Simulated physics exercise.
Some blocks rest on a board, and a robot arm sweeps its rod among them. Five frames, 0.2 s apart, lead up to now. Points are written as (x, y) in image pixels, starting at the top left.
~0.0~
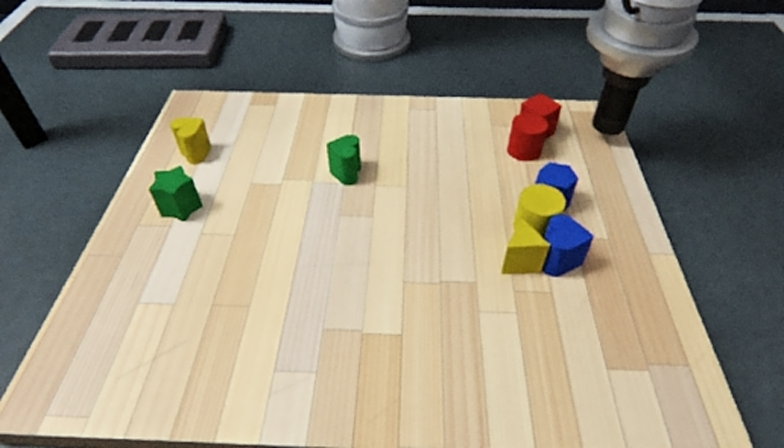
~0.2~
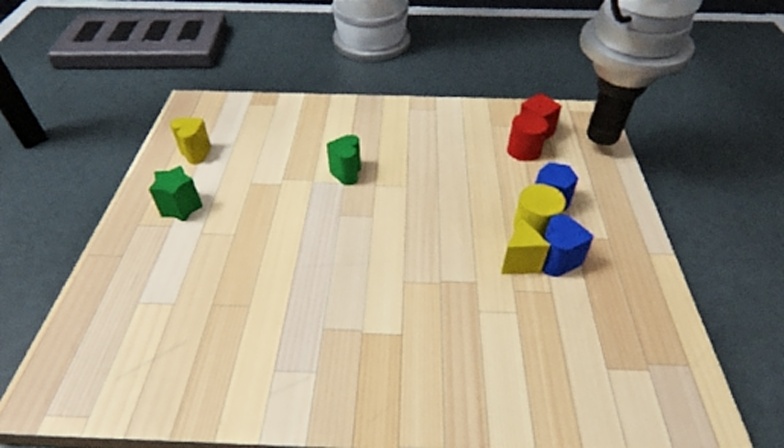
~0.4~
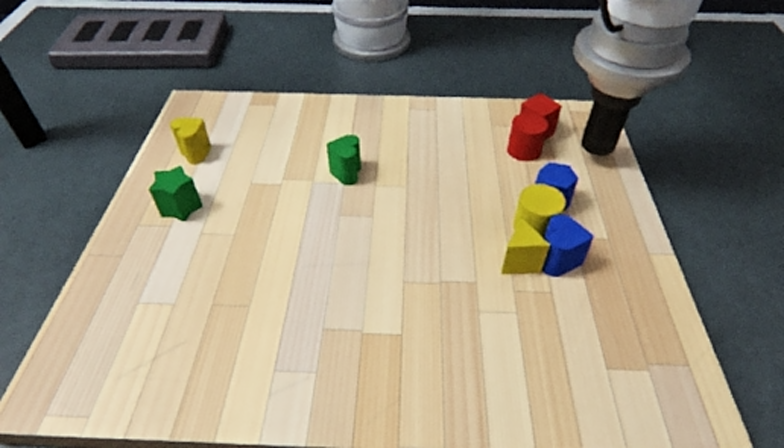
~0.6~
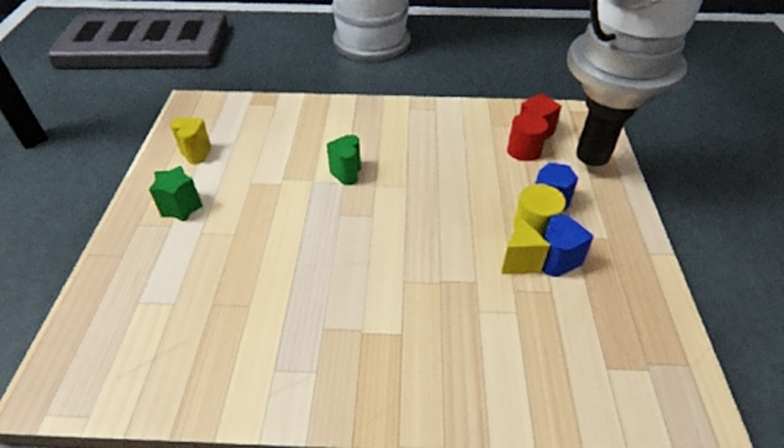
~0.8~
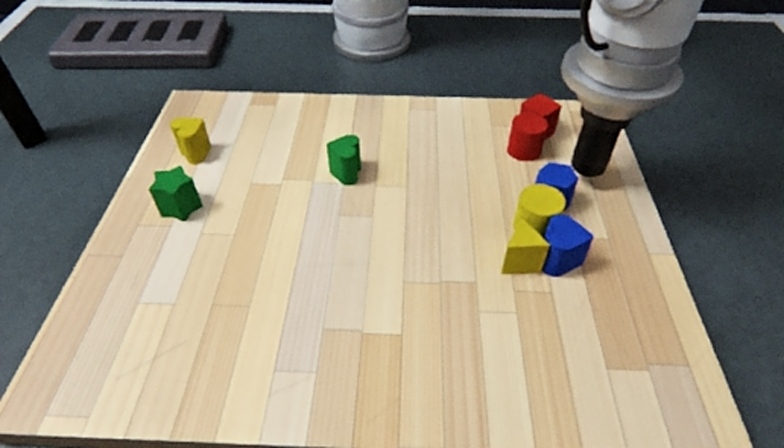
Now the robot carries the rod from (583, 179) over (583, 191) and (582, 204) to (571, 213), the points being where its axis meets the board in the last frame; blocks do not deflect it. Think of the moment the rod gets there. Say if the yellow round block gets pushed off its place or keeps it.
The yellow round block will not stay where it is.
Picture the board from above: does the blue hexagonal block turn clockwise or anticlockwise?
Looking down, my answer is that the blue hexagonal block rotates clockwise.
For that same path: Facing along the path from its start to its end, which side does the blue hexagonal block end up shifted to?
Over to the right.
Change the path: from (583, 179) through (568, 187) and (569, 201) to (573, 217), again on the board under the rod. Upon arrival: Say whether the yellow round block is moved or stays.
At the end, its place is different.
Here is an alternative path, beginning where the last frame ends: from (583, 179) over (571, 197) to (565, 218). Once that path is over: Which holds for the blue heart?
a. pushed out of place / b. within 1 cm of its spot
It's b.
What follows on the original path. Halfway along, rod (588, 186); nothing pushed yet.
At the end, rod (575, 201); yellow round block (531, 204); blue hexagonal block (543, 177), turned 40° clockwise; blue heart not moved.
